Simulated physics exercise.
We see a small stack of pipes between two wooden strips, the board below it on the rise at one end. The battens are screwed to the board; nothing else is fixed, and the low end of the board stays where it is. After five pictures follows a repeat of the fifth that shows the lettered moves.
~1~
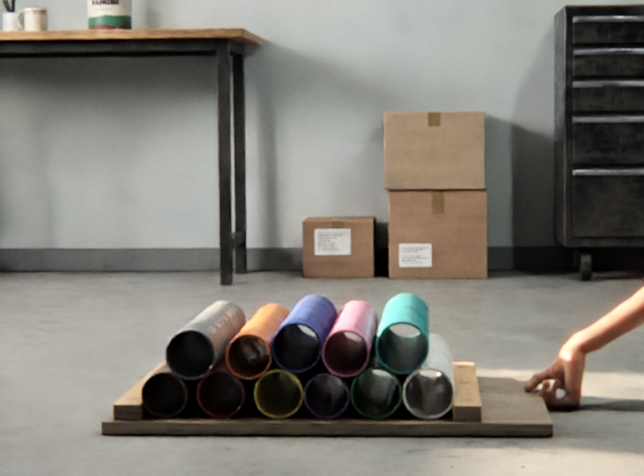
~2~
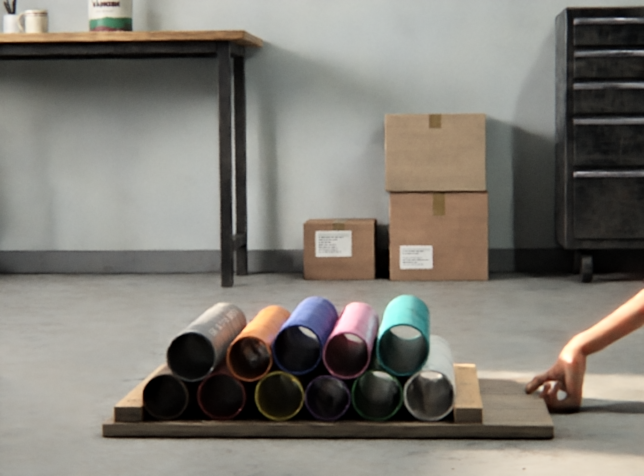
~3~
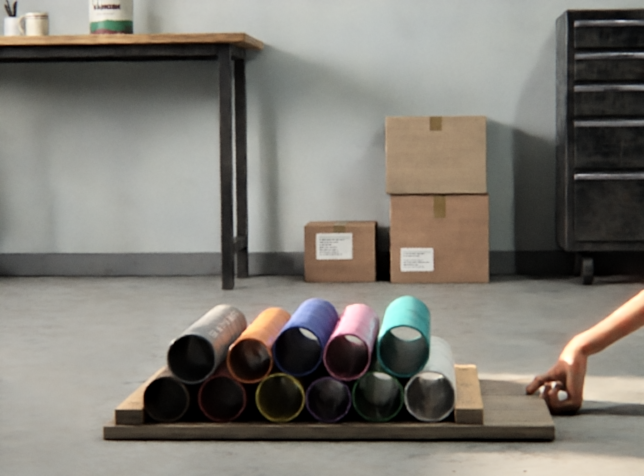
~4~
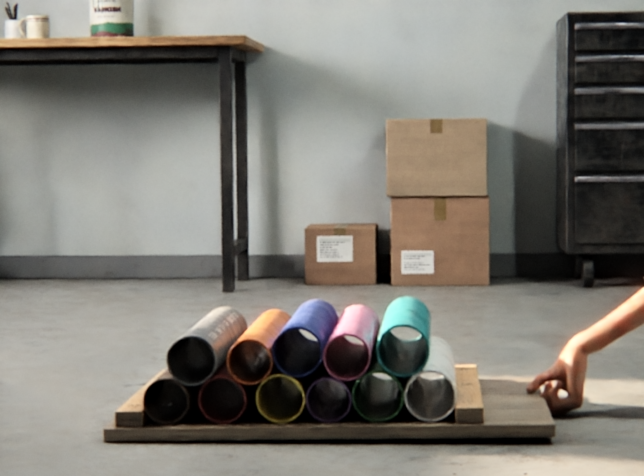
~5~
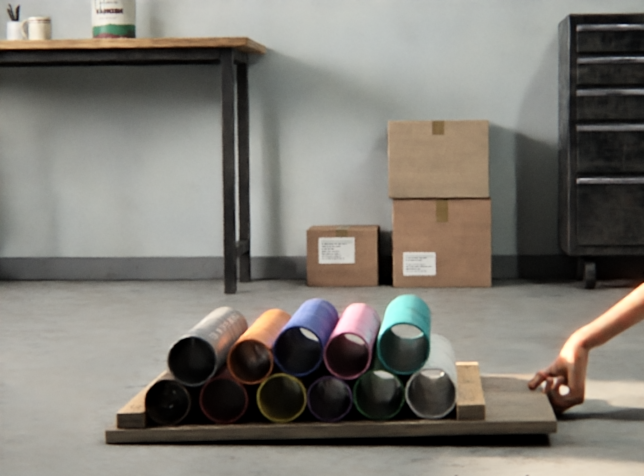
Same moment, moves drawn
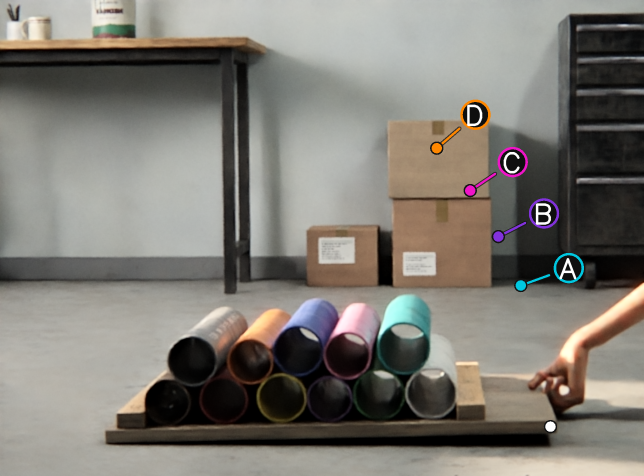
At the start, colourful pipes lie stacked in two rows between wooden strips on a board on the floor, a hand gripping its right end. The hand then raises that end very slightly, the board barely tilting, while the pipes keep their places in the stack.
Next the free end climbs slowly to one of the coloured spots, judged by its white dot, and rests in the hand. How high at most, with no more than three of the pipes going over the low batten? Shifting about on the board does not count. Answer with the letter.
Up to A.
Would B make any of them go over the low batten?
Yes.
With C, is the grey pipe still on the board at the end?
The grey pipe: No.
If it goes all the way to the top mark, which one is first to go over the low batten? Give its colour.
First is the grey one.
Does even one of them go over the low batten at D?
At D: Yes.
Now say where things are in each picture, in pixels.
The first frame shows brown pipe (165, 395); red pipe (221, 394); yellow pipe (279, 394).
The second frame shows yellow pipe (280, 396); purple pipe (328, 398).
The third frame shows board (336, 399); green pipe (378, 396); white pipe (431, 396); orange pipe (250, 360).
The fourth frame shows board (336, 400); brown pipe (166, 401); red pipe (222, 400).
The fifth frame shows board (337, 398); brown pipe (167, 402); red pipe (224, 400).
On the marked copy, A at (521, 285); B at (498, 237); C at (471, 190); D at (437, 148); the white dot at (551, 426).
With A. Early on, board at 15°.
Further on, board at 20°.
At the end, board at 20°, three over the low batten (orange, grey, blue).
As for the rest, B four over the low batten (pink, orange, grey, blue); C five over the low batten; D five over the low batten.
